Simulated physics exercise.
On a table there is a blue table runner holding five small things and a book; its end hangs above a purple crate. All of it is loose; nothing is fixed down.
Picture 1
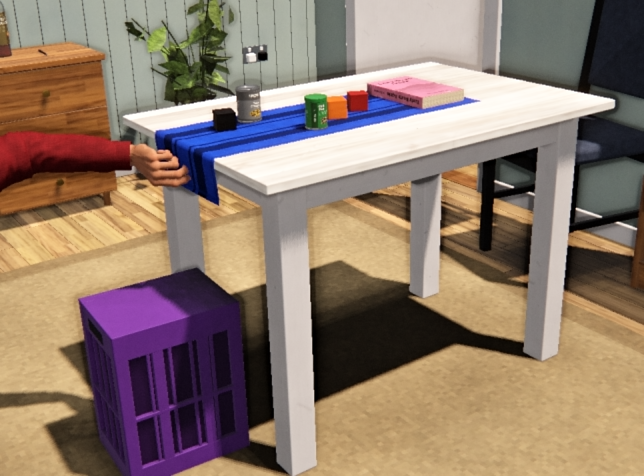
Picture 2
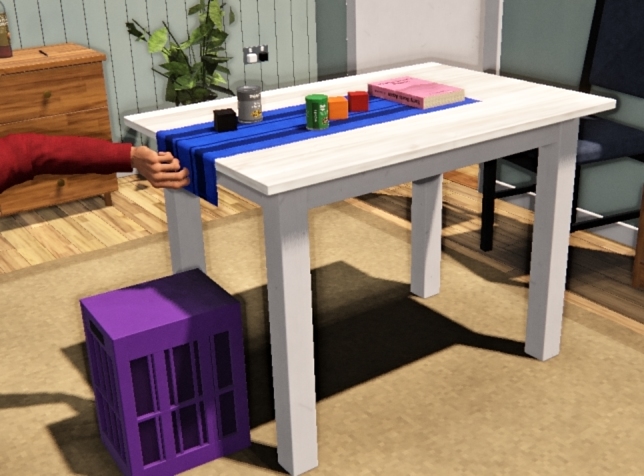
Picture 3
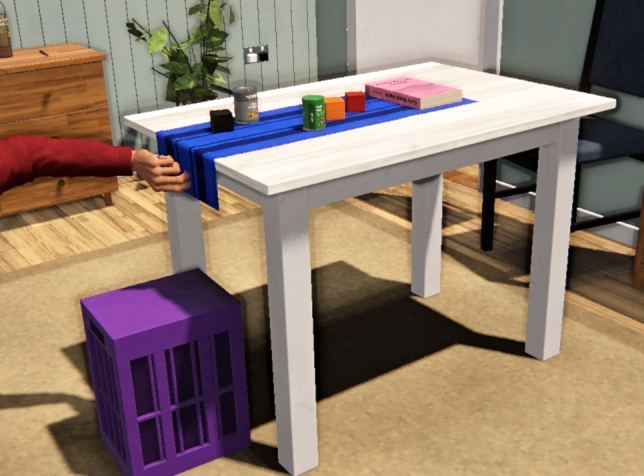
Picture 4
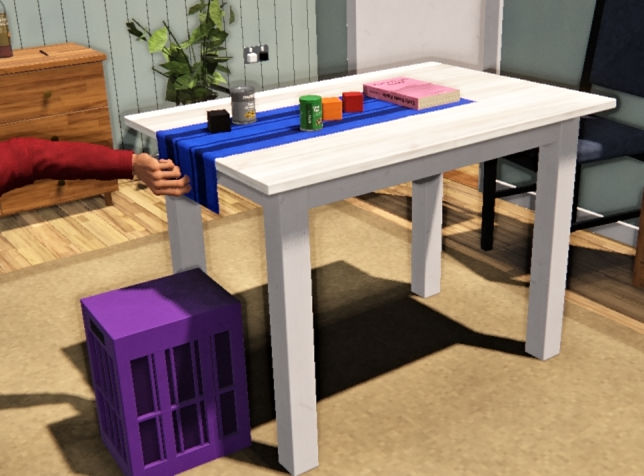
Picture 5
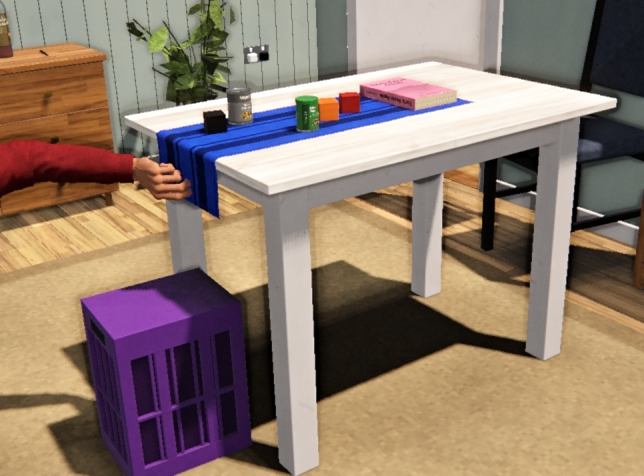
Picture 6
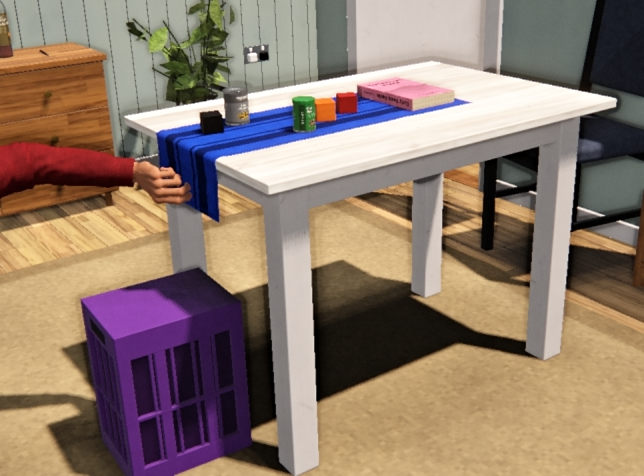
A hand in a red sleeve held the end of a blue runner on a white table and slowly pulled it down a little, and the small cans, cubes and pink book slid slightly left with it.
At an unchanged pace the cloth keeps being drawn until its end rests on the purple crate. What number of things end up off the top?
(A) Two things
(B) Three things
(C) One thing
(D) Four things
Option A: Two things.
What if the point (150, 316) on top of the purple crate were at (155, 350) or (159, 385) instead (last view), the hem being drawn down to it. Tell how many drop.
Respectively 3 and 4.
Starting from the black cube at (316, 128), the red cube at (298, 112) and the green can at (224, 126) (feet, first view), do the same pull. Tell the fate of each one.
For the black cube it's staying, for the red cube it's staying, for the green can it's falling.
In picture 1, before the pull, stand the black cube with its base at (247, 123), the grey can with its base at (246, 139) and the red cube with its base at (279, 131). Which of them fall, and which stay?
Short version: Black cube drops, grey can drops, red cube drops.
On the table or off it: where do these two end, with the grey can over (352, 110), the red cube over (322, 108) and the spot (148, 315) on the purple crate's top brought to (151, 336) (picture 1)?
In the end the grey can is still on top and the red cube is still on top.
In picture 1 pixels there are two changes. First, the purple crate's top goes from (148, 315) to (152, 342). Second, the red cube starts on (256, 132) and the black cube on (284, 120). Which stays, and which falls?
Outcome for the red cube: It is lost. Outcome for the black cube: It is lost.
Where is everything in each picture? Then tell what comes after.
Hem (219, 206); black cube (224, 110); grey can (248, 87); green can (316, 96); orange cube (335, 98); red cube (357, 92); top of the crate (148, 316), in the first frame.
Hem (218, 207); black cube (225, 111), in the second frame.
Hem (219, 211); grey can (245, 88), in the third frame.
Hem (219, 214); green can (310, 97); top of the crate (150, 316), in the fourth frame.
Hem (220, 219); orange cube (326, 100), in the fifth frame.
Hem (220, 223); black cube (211, 113); grey can (235, 90); green can (303, 98); orange cube (323, 100); red cube (346, 94), in the sixth frame.
Soon after, hem near (191, 229); all still up.
After that, hem near (193, 268); black cube gone.
And then, hem on the crate; black cube and grey can gone.
In the end, hem on the crate; black cube and grey can gone. It carries off two.
